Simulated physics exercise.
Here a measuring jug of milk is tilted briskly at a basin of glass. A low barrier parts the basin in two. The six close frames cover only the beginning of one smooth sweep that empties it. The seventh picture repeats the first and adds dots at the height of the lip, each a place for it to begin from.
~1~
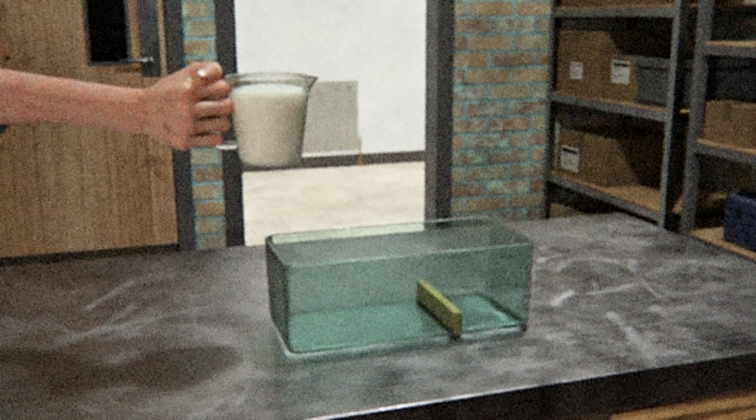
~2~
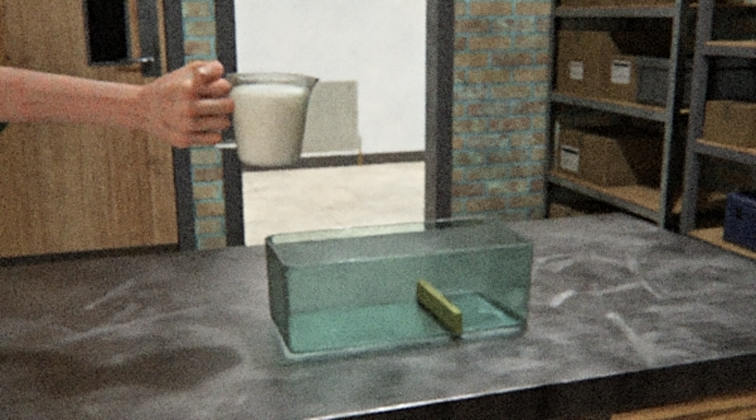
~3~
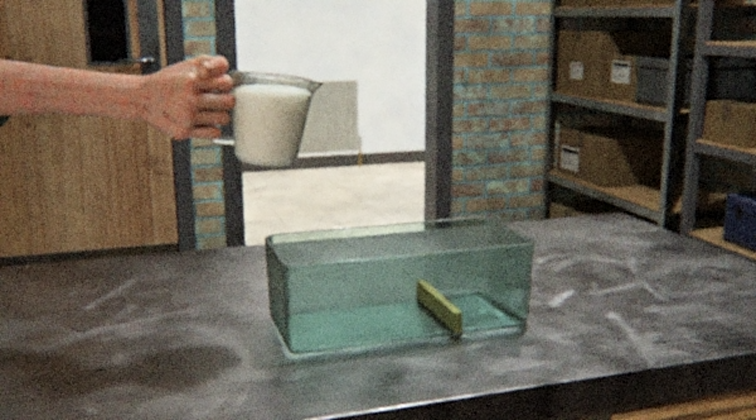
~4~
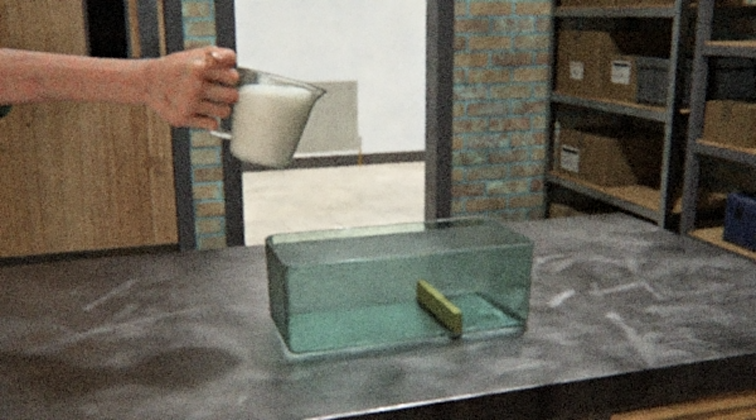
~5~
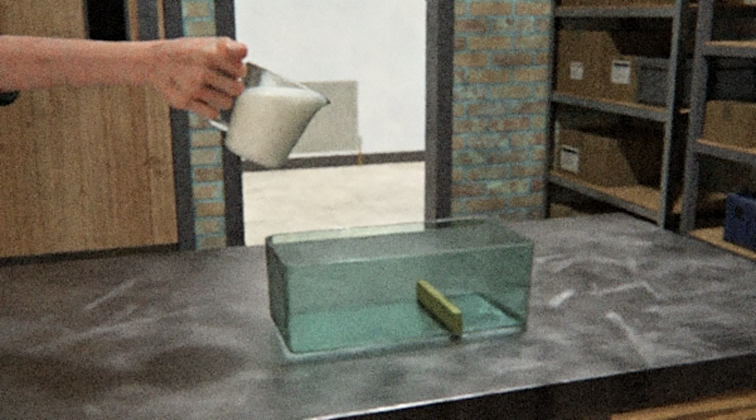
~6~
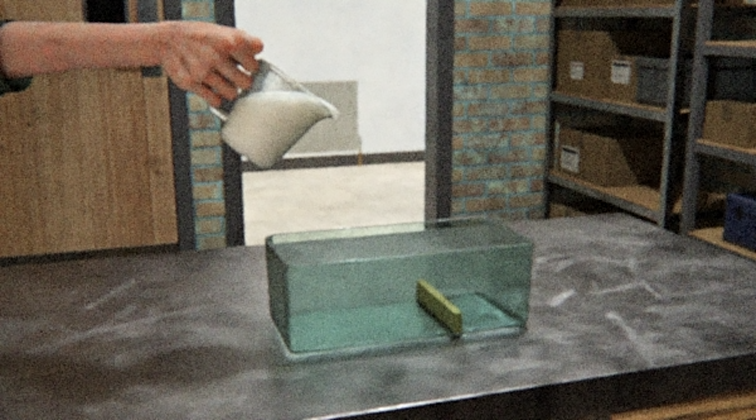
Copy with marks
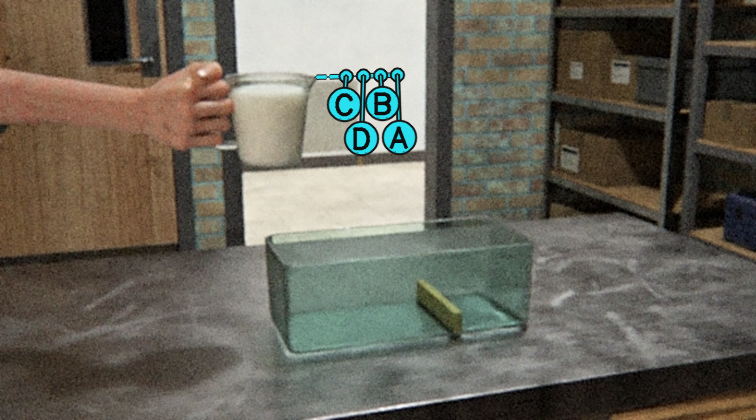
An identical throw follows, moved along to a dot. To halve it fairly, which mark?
A works best here.
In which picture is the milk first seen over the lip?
In picture 6.
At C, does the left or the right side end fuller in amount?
The left one.
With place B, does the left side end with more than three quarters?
No, it does not.
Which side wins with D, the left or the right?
The left side.
On the marked copy, A at (397, 75); B at (380, 75); C at (346, 76); D at (363, 75).
With A, about 47 % ends left of the wall and 51 % right of it.
With B, about 68 % ends left of the wall and 27 % right of it; 4 % is lost outside.
With C, about 84 % ends left of the wall and 13 % right of it; 3 % is lost outside.
With D, about 82 % ends left of the wall and 12 % right of it; 6 % is lost outside.
